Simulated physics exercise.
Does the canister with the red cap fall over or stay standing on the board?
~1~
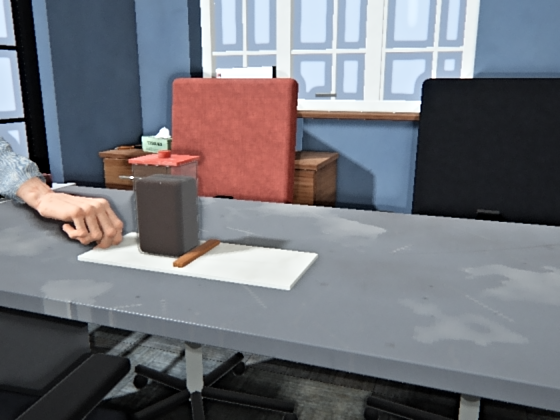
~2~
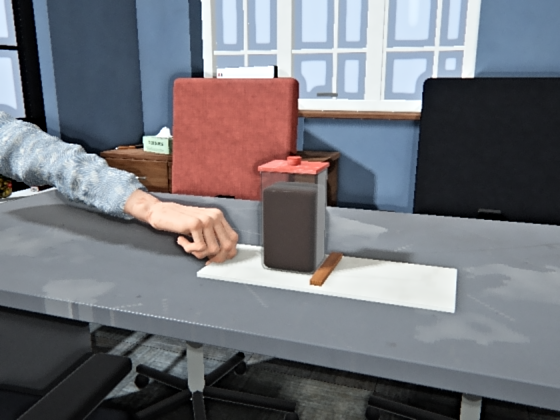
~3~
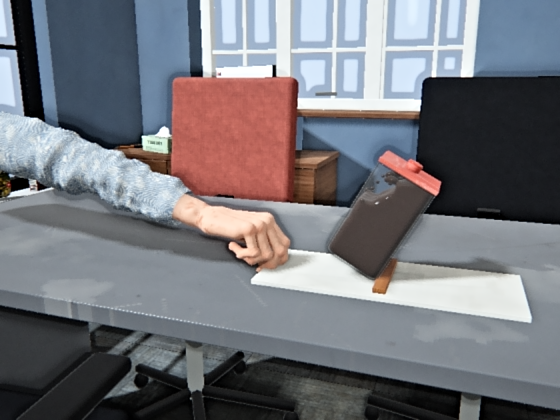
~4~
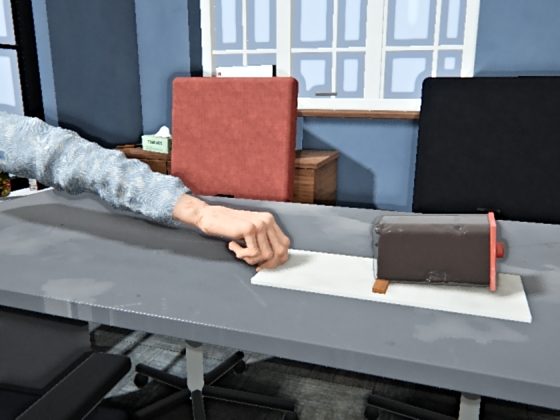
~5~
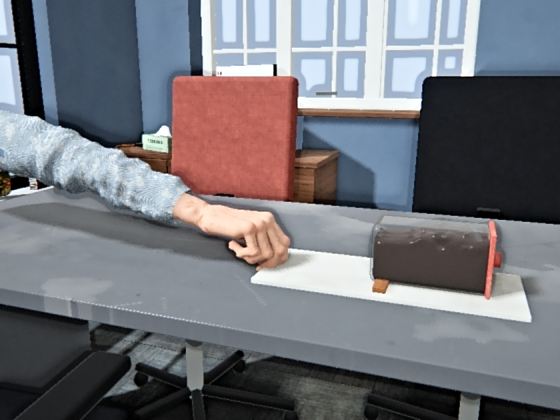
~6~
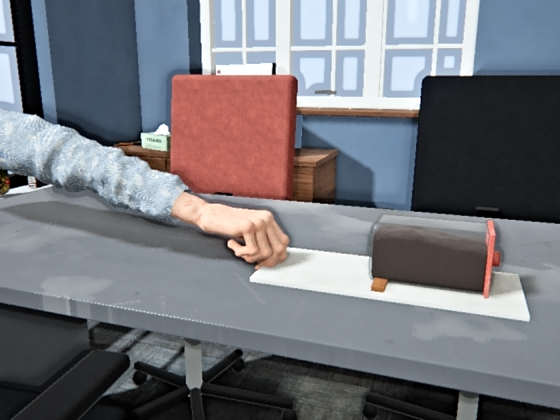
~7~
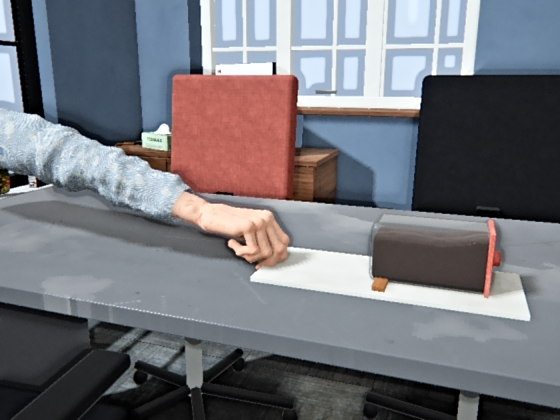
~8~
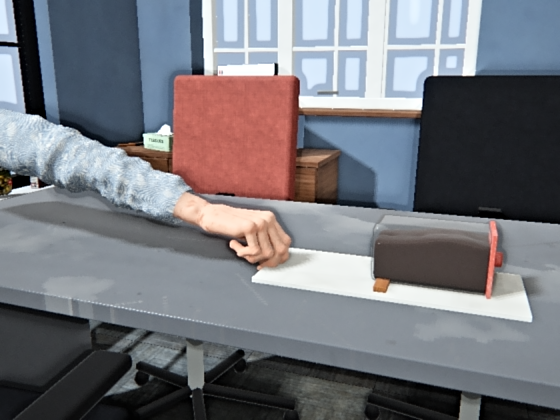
The canister falls over. It tips to the right across the batten and ends up lying on its side on the board.
In this clip, a hand moves right along a gray table beside a white board carrying a dark, red-capped canister and a small brown batten. The board slides right and stops, and the canister tips over to the right and stays lying on its side.
